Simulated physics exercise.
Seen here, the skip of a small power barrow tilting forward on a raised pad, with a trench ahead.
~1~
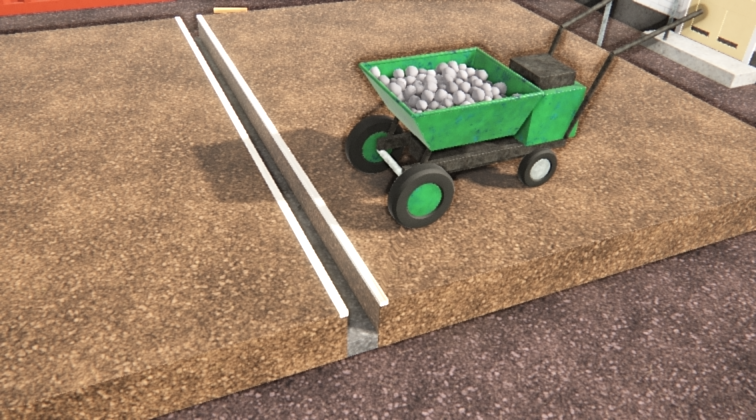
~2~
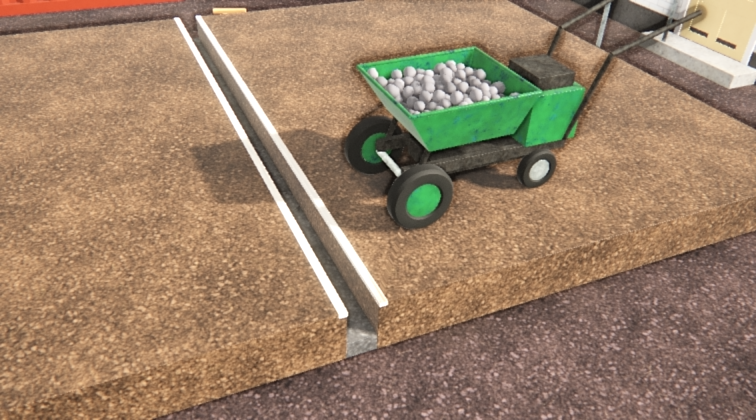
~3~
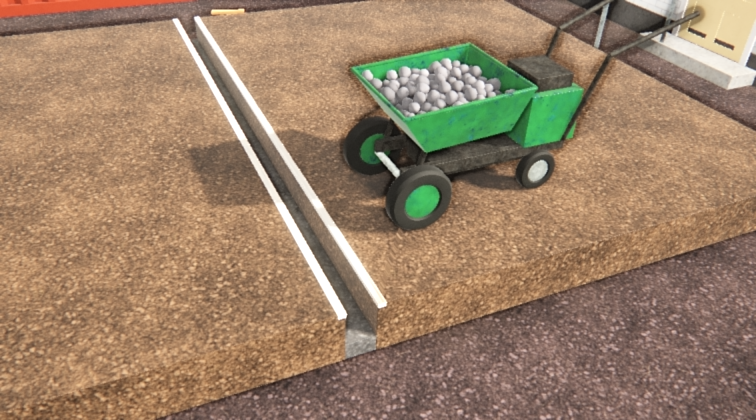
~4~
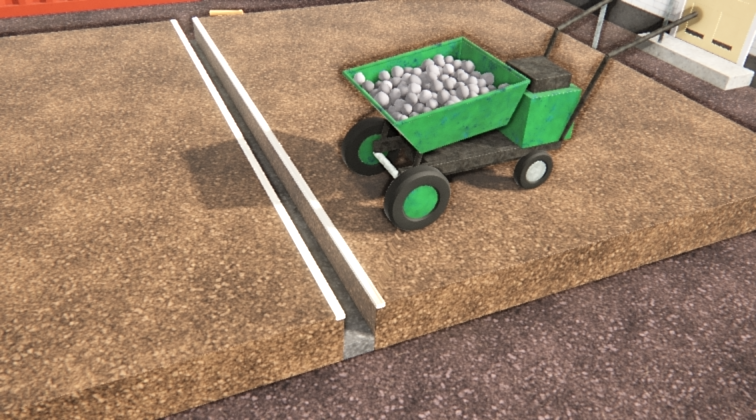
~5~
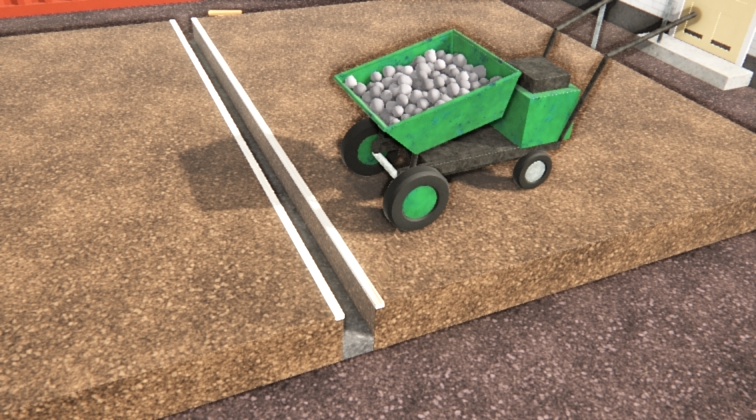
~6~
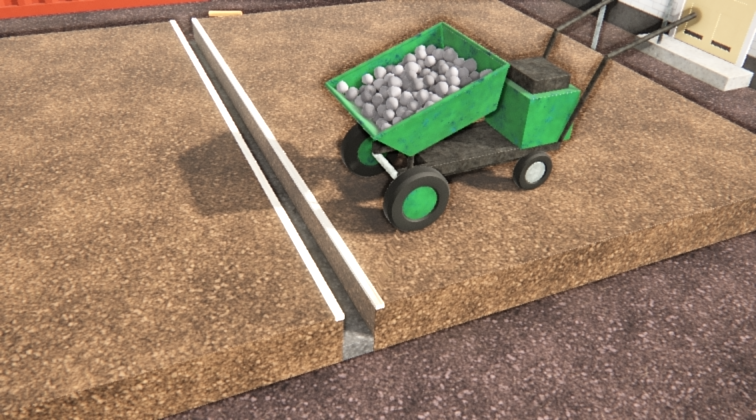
The clip shows a green power barrow loaded with round grey cobbles, standing on a raised brown pad beside a narrow, white-edged trench, as its skip tilts gradually forward to the left while its wheels stay in place.
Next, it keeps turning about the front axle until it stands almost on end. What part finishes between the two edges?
It catches under half.
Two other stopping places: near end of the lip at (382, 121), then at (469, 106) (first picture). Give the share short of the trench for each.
Roughly 0 per cent, and 40 per cent.
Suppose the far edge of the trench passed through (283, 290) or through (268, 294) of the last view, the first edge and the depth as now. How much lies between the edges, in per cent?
In turn 80 and 90 in a hundred.
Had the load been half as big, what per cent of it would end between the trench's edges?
About 20 per cent.
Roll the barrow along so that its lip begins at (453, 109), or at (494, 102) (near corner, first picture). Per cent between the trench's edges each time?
Roughly 60 per cent, and 40 per cent.
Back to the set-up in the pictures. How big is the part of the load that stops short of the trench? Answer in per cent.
Roughly 0 in a hundred.
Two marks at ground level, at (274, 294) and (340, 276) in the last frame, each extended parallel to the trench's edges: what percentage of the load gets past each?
About 40 and 90 per cent.
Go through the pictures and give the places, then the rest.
The first picture shows lip of the skip at (413, 116), level; top of the load at (440, 87), round cobbles; first edge of the trench at (362, 267); far edge at (324, 277), the trench under half as wide as the skip, and about as deep as wide.
The second picture shows lip of the skip at (411, 117), tipped barely; top of the load at (438, 87).
The third picture shows lip of the skip at (405, 120), tipped barely; top of the load at (445, 90).
The fourth picture shows lip of the skip at (396, 124), tipped a little; top of the load at (451, 84).
The fifth picture shows lip of the skip at (386, 130), tipped a little; top of the load at (446, 81).
The sixth picture shows lip of the skip at (375, 138), tipped clearly; top of the load at (442, 67); first edge of the trench at (358, 271); far edge at (320, 281).
Soon, skip tipped steeply; all in the skip.
A while on, skip tipped right over; most in the skip; a stray few in or heaped over the trench; a small part beyond it; a small part falling.
Towards the end, skip tipped right over; about a quarter in the skip; a small part in or heaped over the trench; about two thirds beyond it; a stray few falling.
Finally, skip tipped right over; about a quarter in or heaped over the trench; about two thirds beyond it.
